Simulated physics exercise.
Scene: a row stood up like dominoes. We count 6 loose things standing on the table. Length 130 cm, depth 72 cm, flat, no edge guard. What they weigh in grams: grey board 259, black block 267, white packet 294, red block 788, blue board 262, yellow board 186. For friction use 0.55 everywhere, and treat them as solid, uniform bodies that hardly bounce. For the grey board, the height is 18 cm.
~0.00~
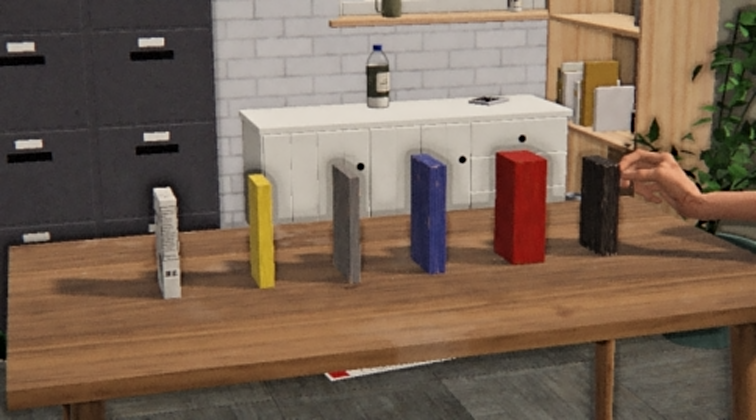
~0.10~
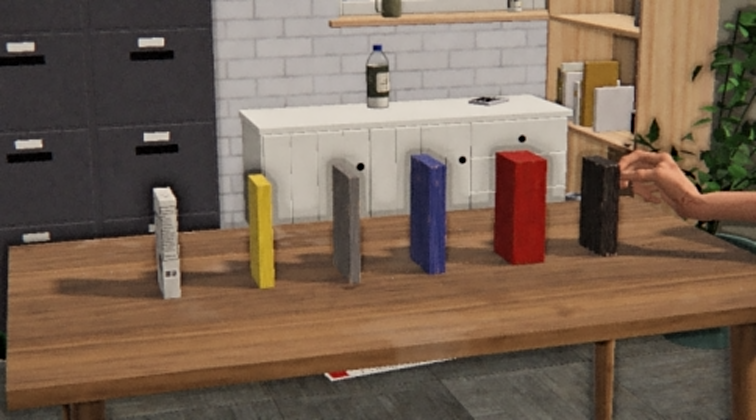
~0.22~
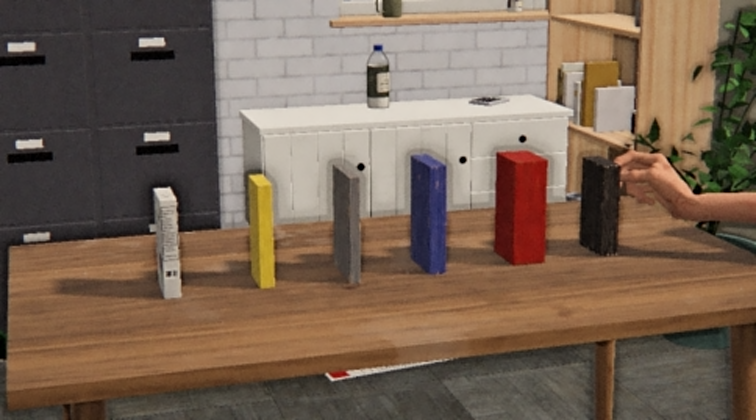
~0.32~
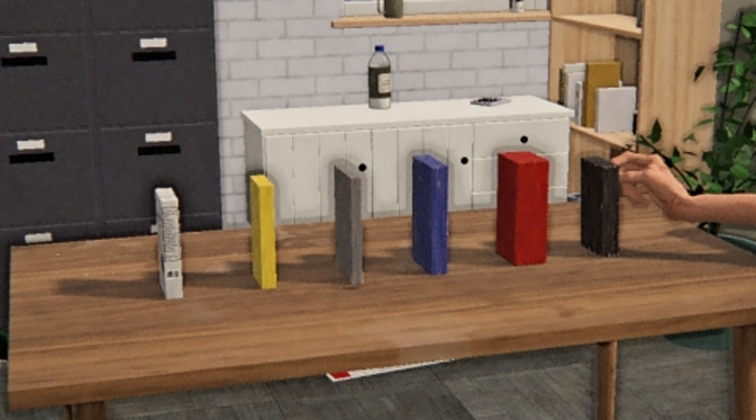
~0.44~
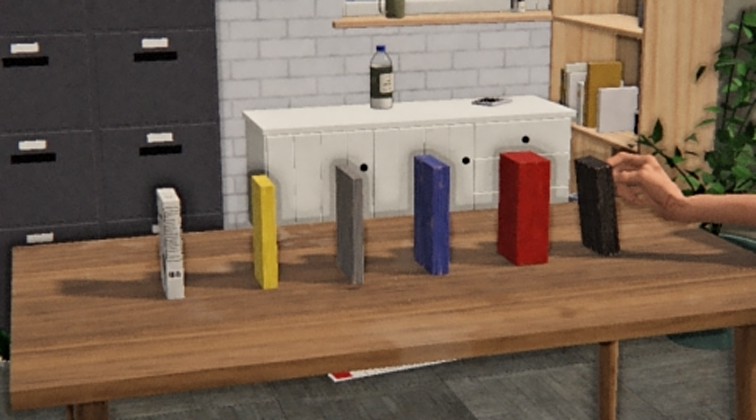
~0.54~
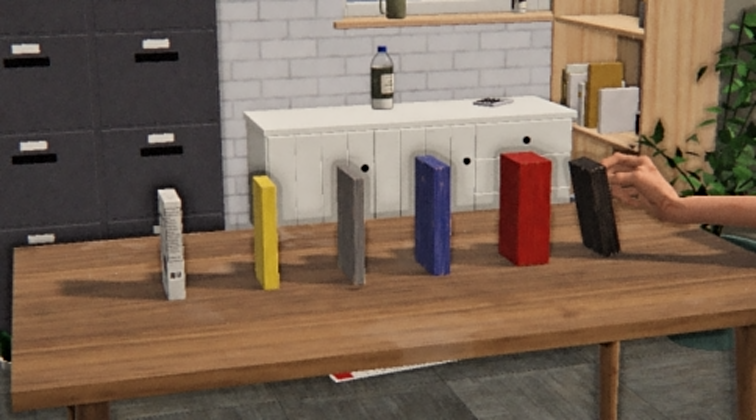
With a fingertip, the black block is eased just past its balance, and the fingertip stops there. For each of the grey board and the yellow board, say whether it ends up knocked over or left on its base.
Result: The grey board stays up; the yellow board stays up.
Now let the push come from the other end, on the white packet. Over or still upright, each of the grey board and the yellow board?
The grey board goes down, and the yellow board goes down.
After 0.64 s, black block 19° over.
After 0.74 s, black block 32° over.
After 1.04 s, black block 41° over.
At rest (1.7 s), all 4 in place, give or take 5 cm. Seen from the same camera at the end, grey board near (351, 224), yellow board near (265, 233).
